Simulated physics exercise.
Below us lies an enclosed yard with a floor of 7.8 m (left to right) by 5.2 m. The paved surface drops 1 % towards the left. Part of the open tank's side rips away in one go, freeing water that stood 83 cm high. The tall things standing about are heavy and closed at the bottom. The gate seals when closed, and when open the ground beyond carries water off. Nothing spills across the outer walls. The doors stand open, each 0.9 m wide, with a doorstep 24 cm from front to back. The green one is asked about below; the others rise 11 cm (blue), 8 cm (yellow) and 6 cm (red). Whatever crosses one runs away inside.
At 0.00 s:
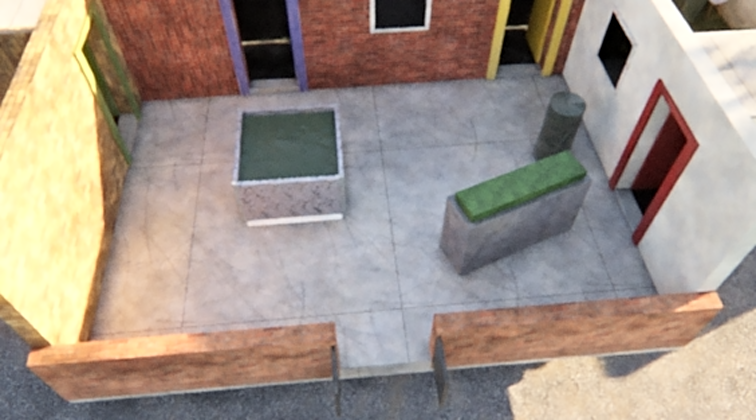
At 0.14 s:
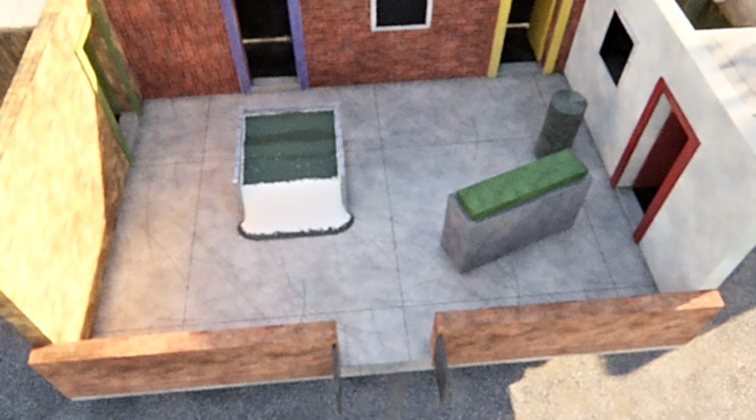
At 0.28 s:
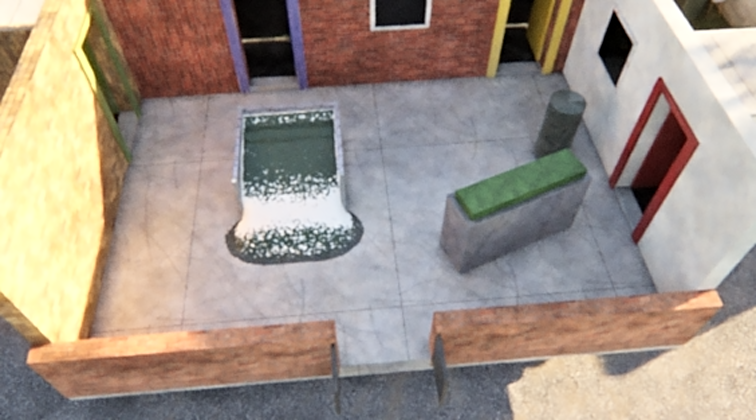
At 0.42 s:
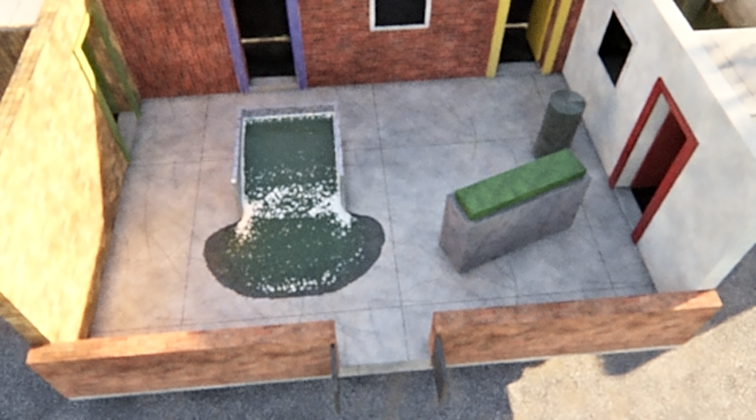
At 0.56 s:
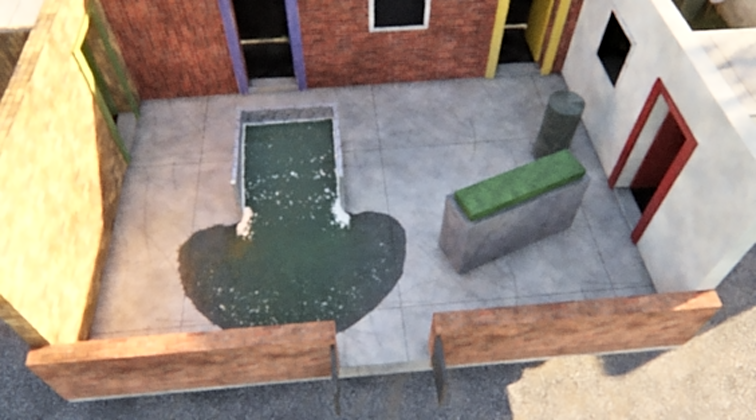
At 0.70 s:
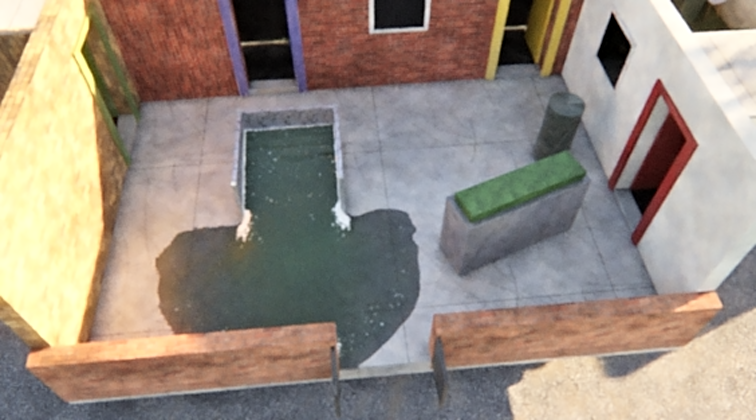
Dark green water bursts through the front side of an open tank in a walled, paved yard, foaming white at first, then spreads across the floor in a widening pool that reaches the low brick wall while the tank's level drops.
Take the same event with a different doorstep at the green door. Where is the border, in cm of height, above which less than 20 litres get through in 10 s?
About 6.5 cm.
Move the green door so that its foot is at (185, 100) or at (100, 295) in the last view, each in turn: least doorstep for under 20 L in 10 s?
Roughly 10.0 and 15 cm.
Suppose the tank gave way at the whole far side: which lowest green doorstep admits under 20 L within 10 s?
Then roughly 13.5 cm.
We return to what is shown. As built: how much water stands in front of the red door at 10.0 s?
Roughly 2.0 cm deep.
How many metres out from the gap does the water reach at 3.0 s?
Roughly 5.4 m.
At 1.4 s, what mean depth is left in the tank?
Roughly 28 cm on average.
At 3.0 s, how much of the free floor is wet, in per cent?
Some 40 per cent of it.
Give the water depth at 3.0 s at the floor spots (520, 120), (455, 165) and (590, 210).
About 0, 0 and 0 cm.
After 1.4 s water covers 25 % of the floor, deepest (42 cm) near (280, 344); it has not reached the green door.
After 3.0 s water covers 40 % of the floor, deepest (27 cm) near (84, 375); it has not reached the green door.
After 10.0 s water covers 90 % of the floor, deepest (8 cm) near (121, 201); 8 cm at the green door, 0 litres in over its 21 cm doorstep.
At the green door as built, the water arrived by 3.2 s and peaked near 11 cm at 7.6 s.
Run again over the same 10 s with other heights there, 28 litres in over 5.5 cm, 12 litres over 7.5 cm. The limit of 20 litres is kept from about 6.5 cm up.
